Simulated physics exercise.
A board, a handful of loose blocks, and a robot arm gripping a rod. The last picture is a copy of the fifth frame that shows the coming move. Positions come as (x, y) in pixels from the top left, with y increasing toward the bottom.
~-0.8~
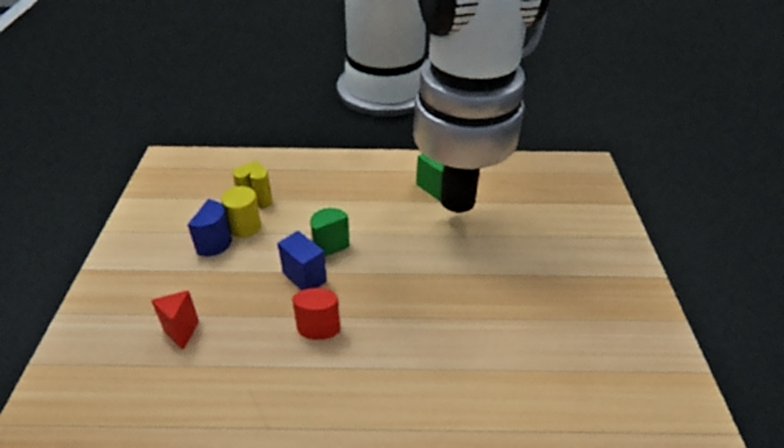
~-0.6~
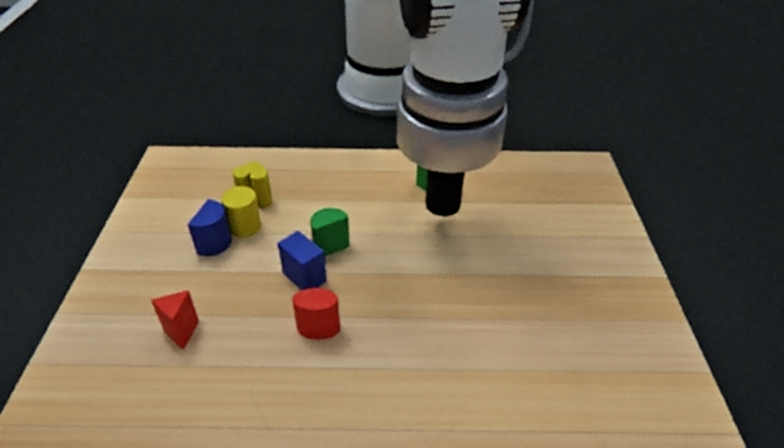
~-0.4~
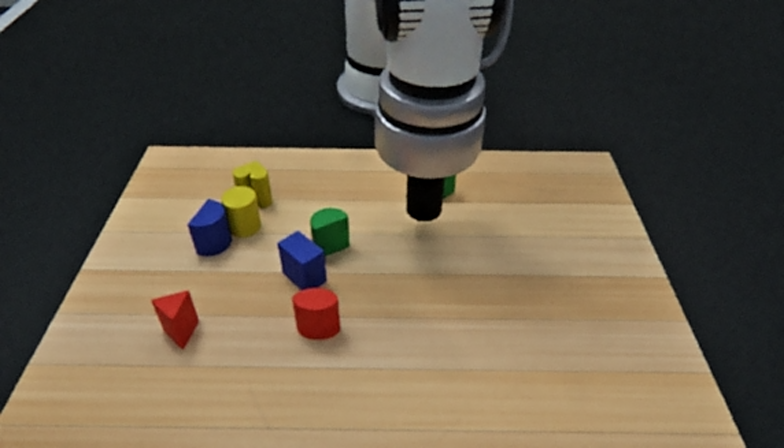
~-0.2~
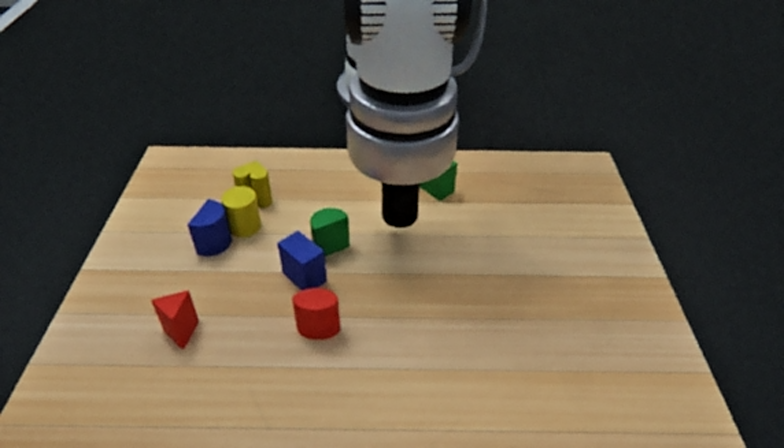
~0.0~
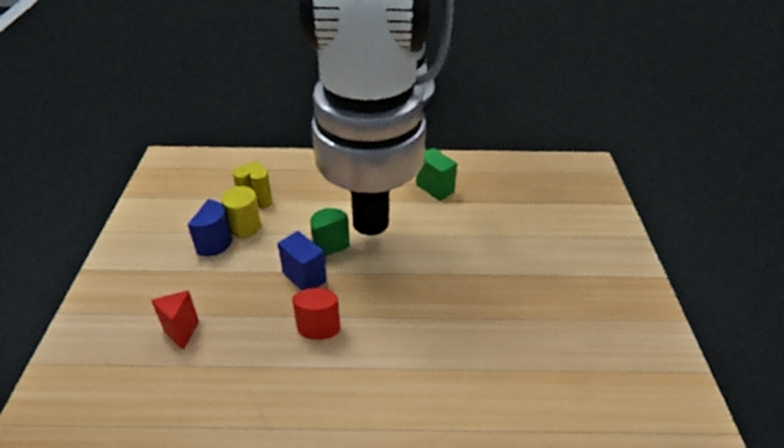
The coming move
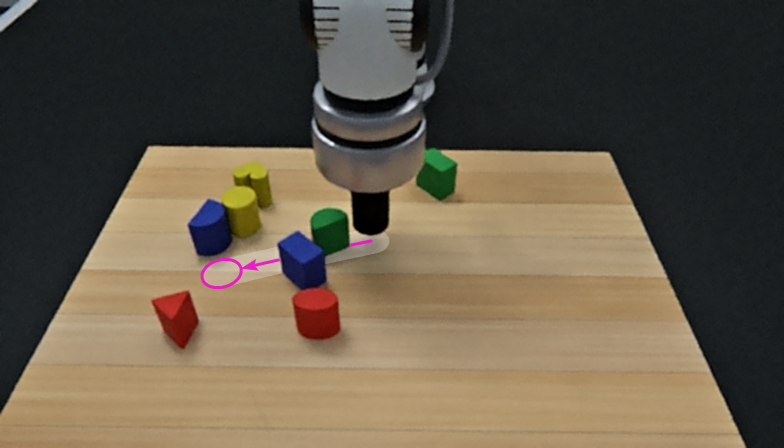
A robot arm moves its black rod left above a wooden board of colored blocks.
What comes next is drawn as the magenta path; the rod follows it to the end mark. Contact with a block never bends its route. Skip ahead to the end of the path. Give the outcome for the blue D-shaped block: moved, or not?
The blue D-shaped block is moved.
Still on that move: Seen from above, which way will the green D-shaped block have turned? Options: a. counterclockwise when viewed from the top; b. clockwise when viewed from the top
It's b.
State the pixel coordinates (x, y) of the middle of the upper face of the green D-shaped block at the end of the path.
The middle of the upper face of the green D-shaped block will lie at about (220, 218) in the picture.
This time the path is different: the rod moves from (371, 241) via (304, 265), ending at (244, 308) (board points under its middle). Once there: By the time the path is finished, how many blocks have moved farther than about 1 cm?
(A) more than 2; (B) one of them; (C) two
C.
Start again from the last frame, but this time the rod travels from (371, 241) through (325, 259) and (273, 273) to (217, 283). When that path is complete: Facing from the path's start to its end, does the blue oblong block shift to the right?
Going by the path, no.
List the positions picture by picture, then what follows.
The first picture shows tip of the rod at (458, 202), middles of tops, blue D-shaped block at (208, 213), yellow round block at (238, 196), blue oblong block at (300, 246), green D-shaped block at (327, 216).
The second picture shows rod at (443, 206), nothing pushed.
The third picture shows rod at (424, 210), nothing pushed.
The fourth picture shows rod at (400, 216), nothing pushed.
The fifth picture shows rod at (371, 224), blue D-shaped block at (208, 213), yellow round block at (238, 196), blue oblong block at (300, 246), green D-shaped block at (327, 216).
The line goes from (371, 241) to (222, 273).
On the path given first. One third of the way, rod at (321, 233); green D-shaped block at (282, 219), turned 30° clockwise.
Two thirds of the way, rod at (270, 244); blue oblong block at (287, 253), turned 55° anticlockwise; green D-shaped block at (241, 217), turned 95° clockwise.
At the end, rod at (217, 256); blue D-shaped block at (199, 208), turned 15° anticlockwise; yellow round block at (237, 193); blue oblong block at (287, 253), turned 55° anticlockwise; green D-shaped block at (220, 218), turned 160° clockwise.
